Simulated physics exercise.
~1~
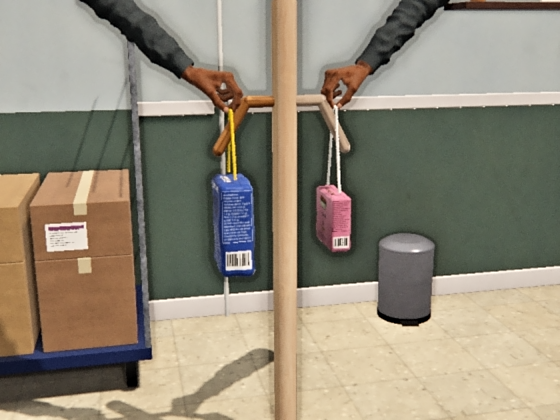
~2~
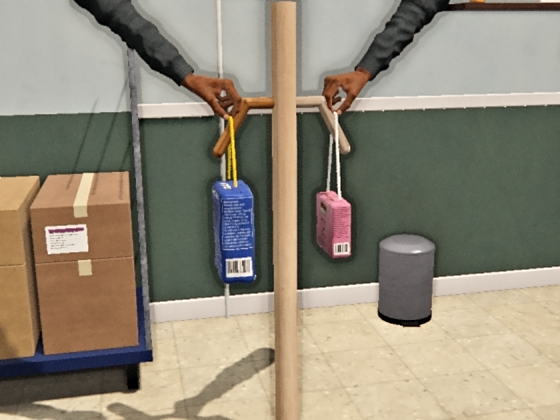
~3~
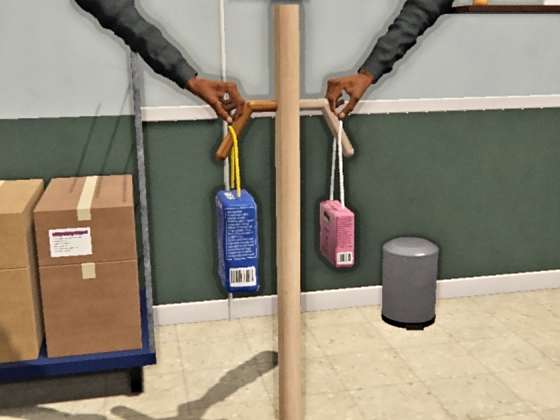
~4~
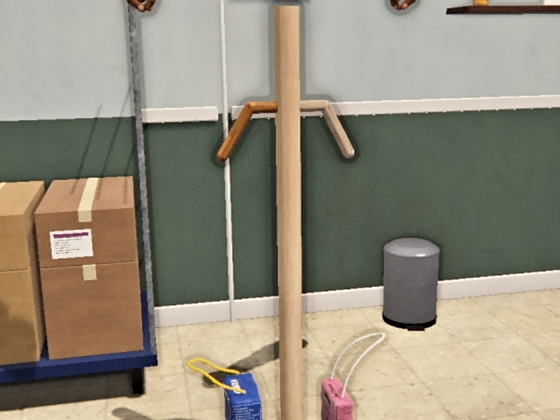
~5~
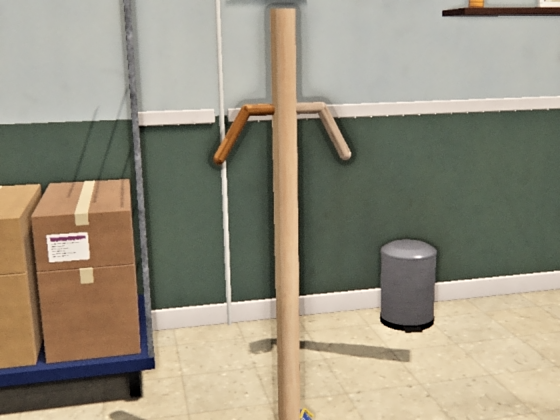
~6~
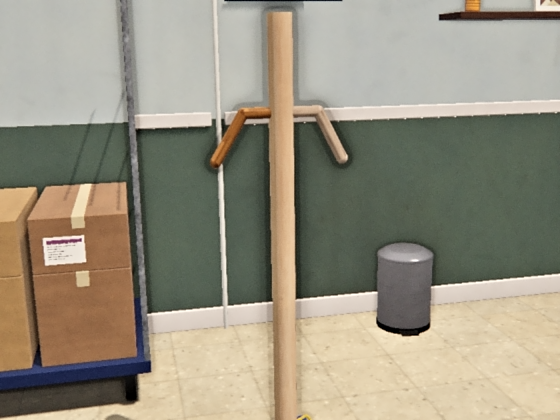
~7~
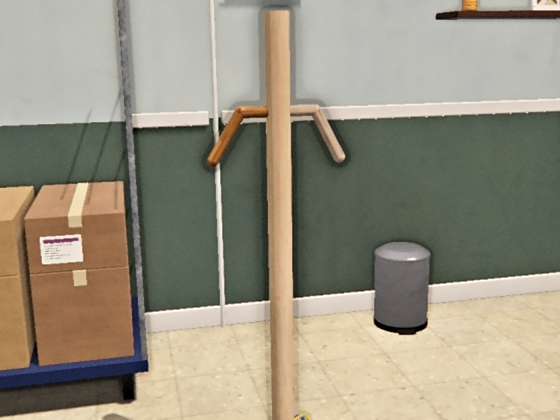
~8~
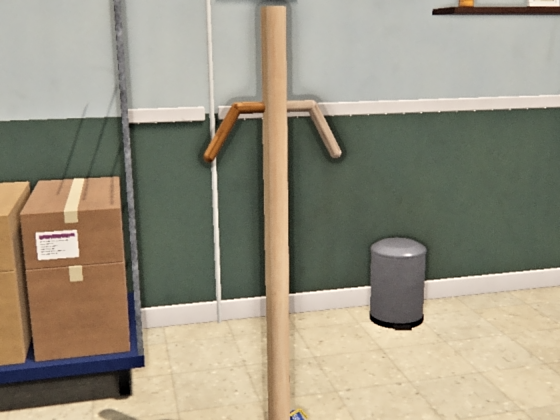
A pale wooden post with two downward-sloping pegs stands in the centre of a storage room, seen from the front by a slightly swaying camera. Two hands hold a blue box-shaped packet by a yellow loop at the left peg and a smaller pink one by a white loop at the right. Cardboard boxes sit on a cart at left, and a grey bin stands at right against the green wall. The hands lower the packets slightly, then let go and draw back. Both packets drop to the tiled floor, leaving the pegs empty and the packets almost entirely out of view.
